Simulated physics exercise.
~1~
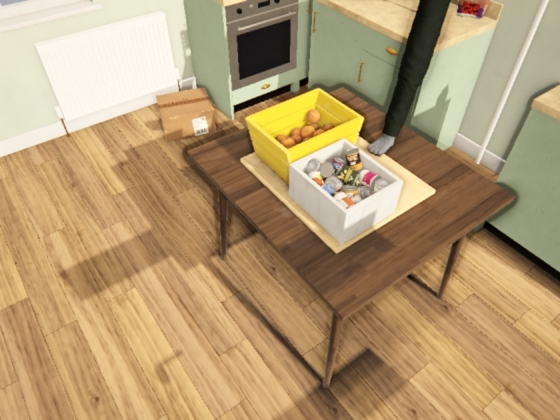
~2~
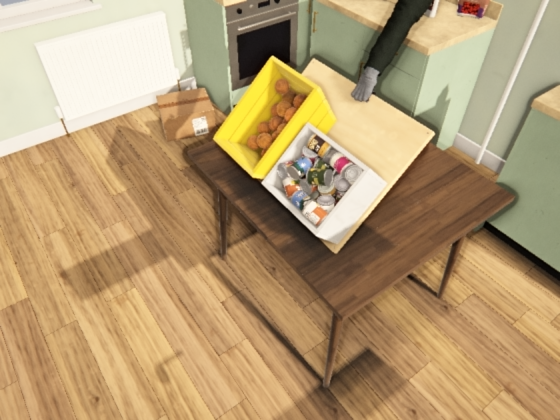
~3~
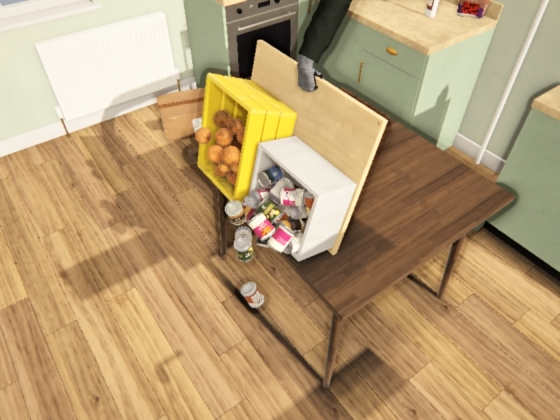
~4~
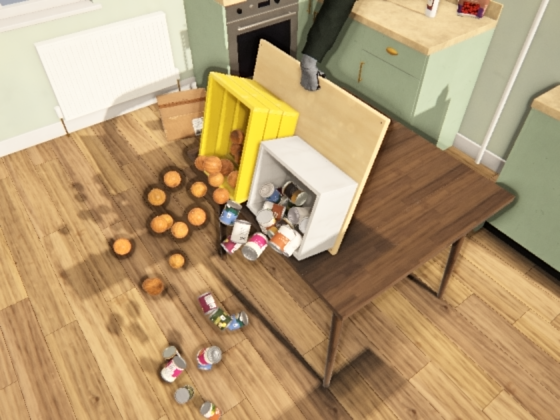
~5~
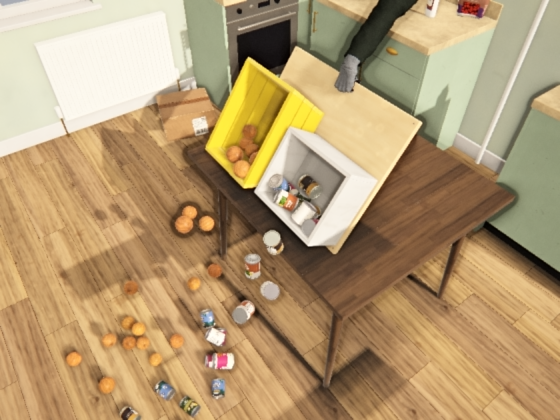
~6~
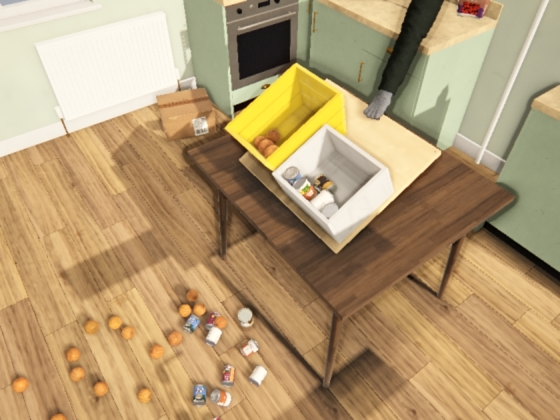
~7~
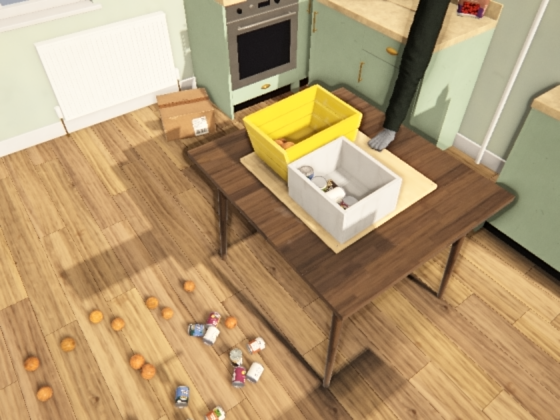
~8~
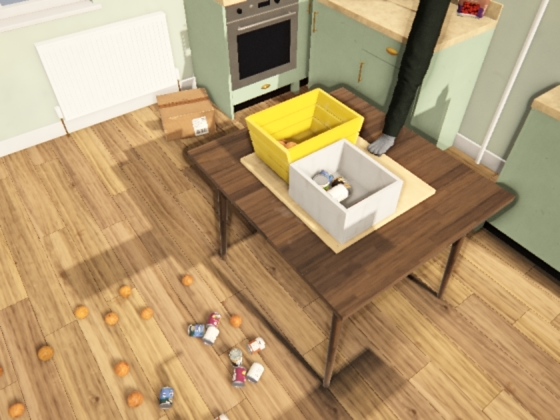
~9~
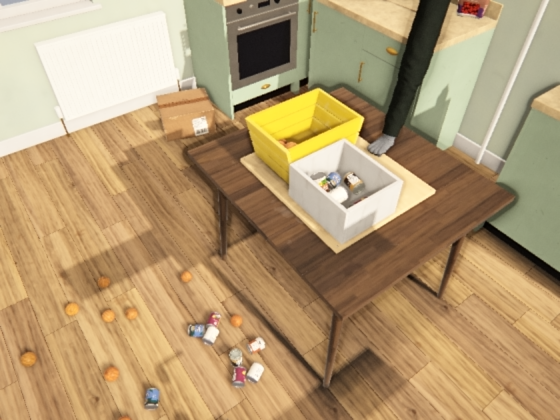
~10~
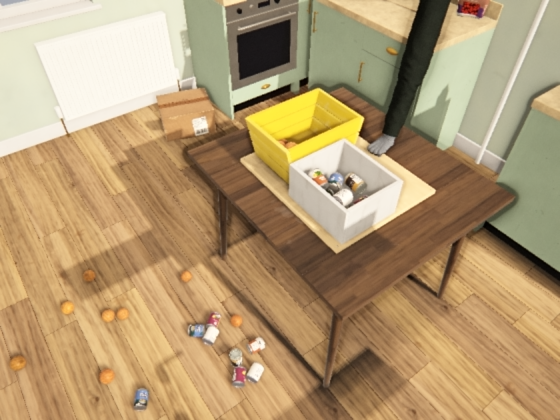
Gloved hand tilting a board on a table, spilling onions and tins from yellow and white trays, then lowering it flat.
